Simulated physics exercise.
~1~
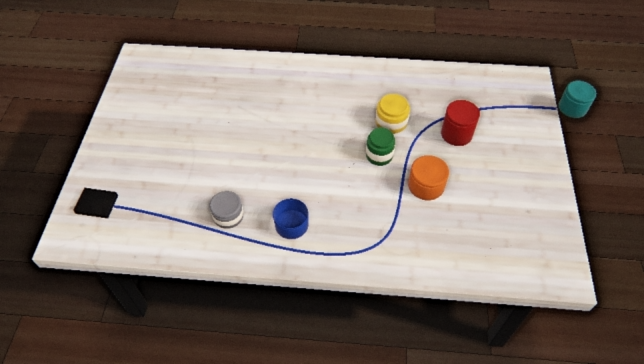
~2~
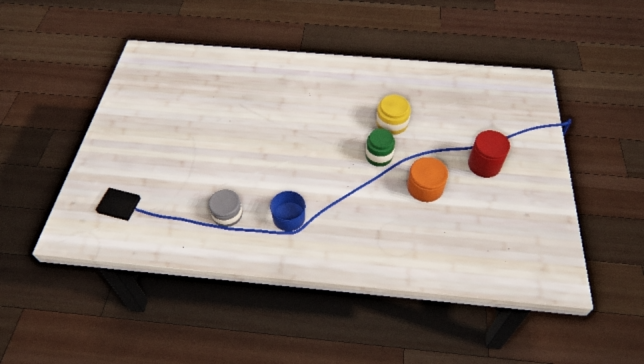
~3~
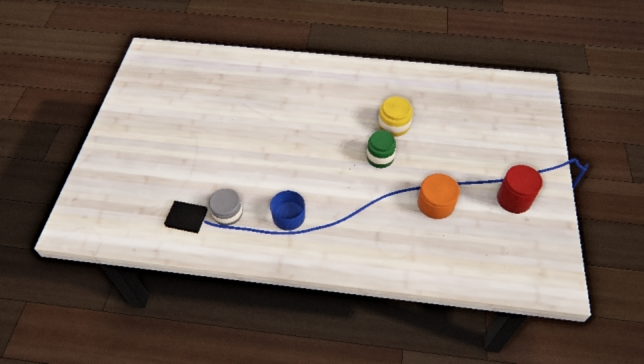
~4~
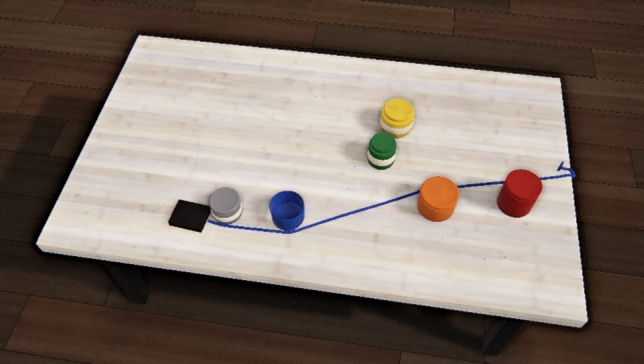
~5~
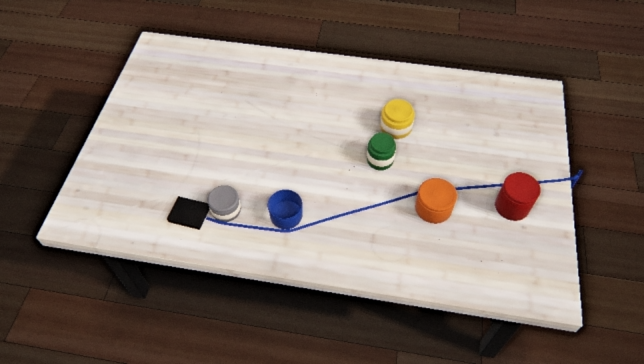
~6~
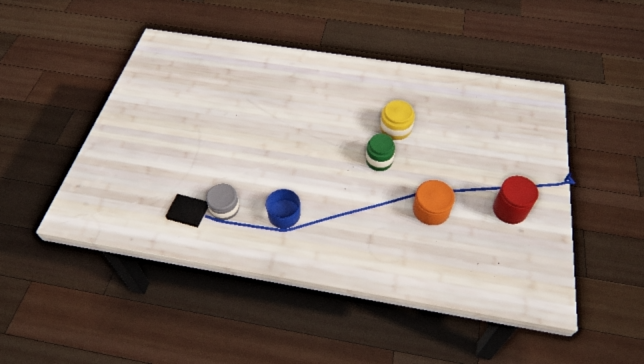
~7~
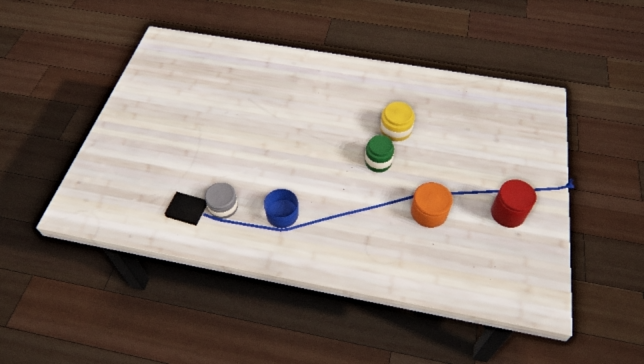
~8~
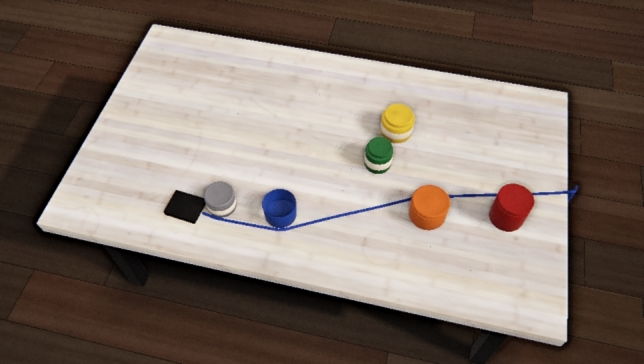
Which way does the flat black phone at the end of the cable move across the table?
It slides to the right, ending up close beside the grey canister.
